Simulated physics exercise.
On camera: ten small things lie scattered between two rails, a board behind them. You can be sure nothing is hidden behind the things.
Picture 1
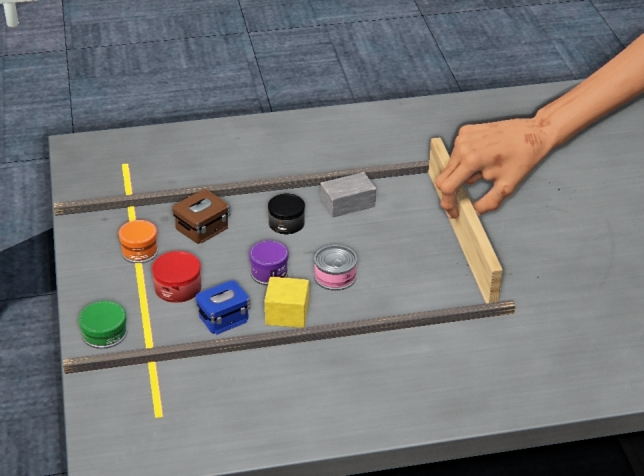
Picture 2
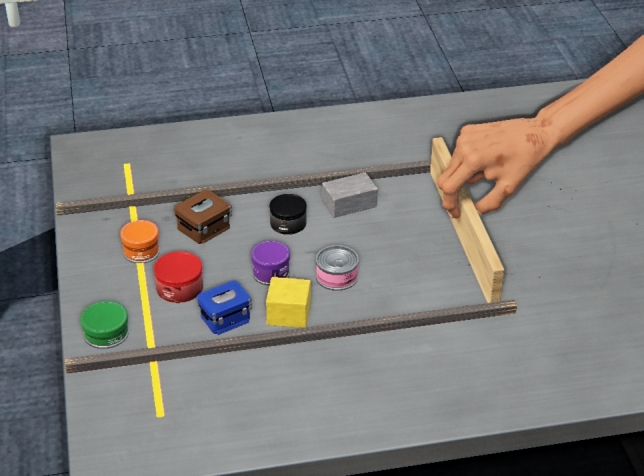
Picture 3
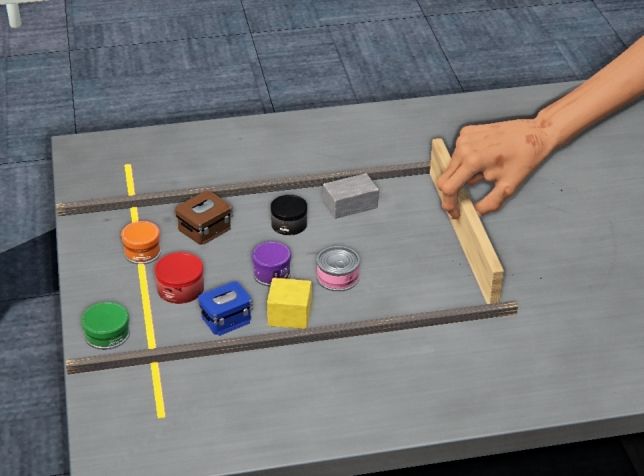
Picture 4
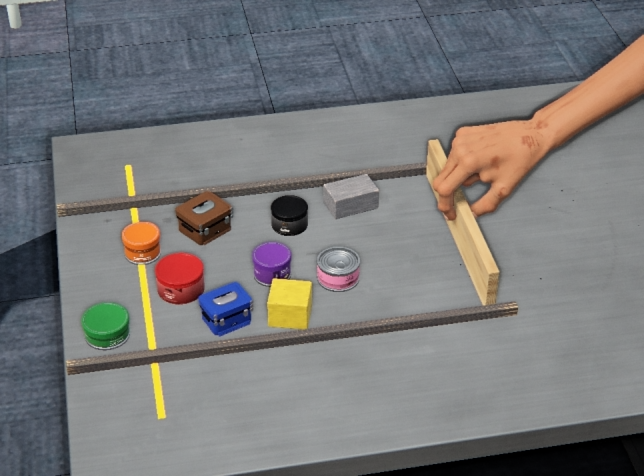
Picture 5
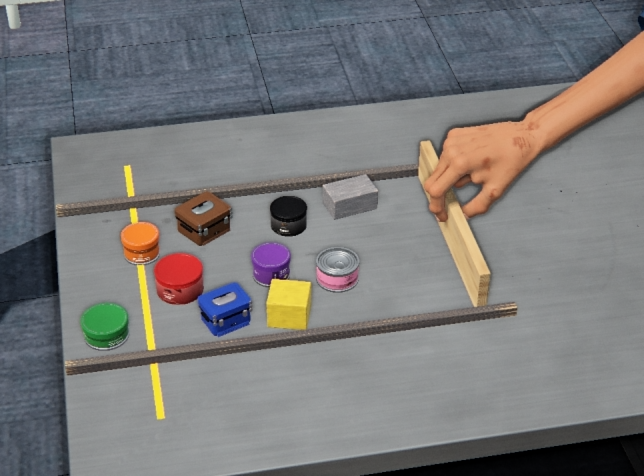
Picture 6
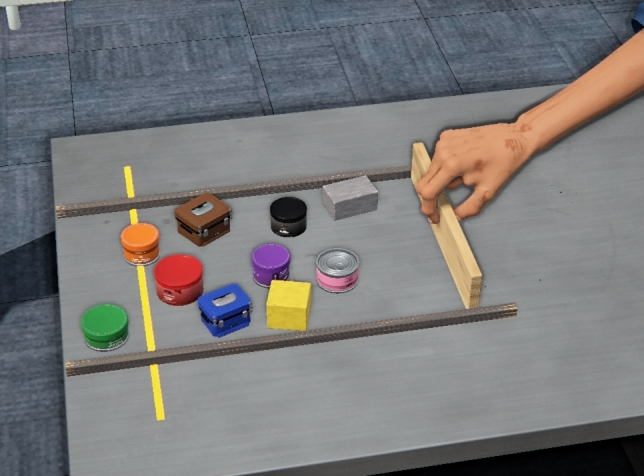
At the start, a hand holds a wooden board upright at the right end of two rails, with ten small colourful objects scattered between them near a yellow tape line. The board stays nearly still, then the hand slides it slightly left, while the objects remain in place.
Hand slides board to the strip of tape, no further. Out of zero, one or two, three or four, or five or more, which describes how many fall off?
The answer is one or two.
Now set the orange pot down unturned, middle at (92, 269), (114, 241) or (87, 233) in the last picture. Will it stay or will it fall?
Order of tries: Off, off, off.
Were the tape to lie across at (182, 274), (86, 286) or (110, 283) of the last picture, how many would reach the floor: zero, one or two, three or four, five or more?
Going through the three places in order, the answers are no fall at all; five or over; at least five.
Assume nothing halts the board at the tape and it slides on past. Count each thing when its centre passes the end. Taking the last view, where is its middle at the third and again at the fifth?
I'd put the first at about (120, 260) and the next at about (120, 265).
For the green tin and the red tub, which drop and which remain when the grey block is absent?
Well, the green tin goes off the edge while the red tub is still there.
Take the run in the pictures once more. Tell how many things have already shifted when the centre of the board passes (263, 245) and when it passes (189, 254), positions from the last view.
Moved so far: 7, later 10.
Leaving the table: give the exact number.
Taken together, the number is 2.
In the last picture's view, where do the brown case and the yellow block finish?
Final positions - brown case around (75, 244), yellow block around (129, 330).
Early on, none off yet; green tin at rest near (105, 328); orange pot at rest near (141, 245); red tub at rest near (179, 280).
A while later, none off yet; green tin travelled a little near (89, 330); orange pot travelled about its own width near (98, 266); red tub travelled about its own width near (130, 281).
Finally, the number that fall off is one or two; lost, orange pot and green tin.
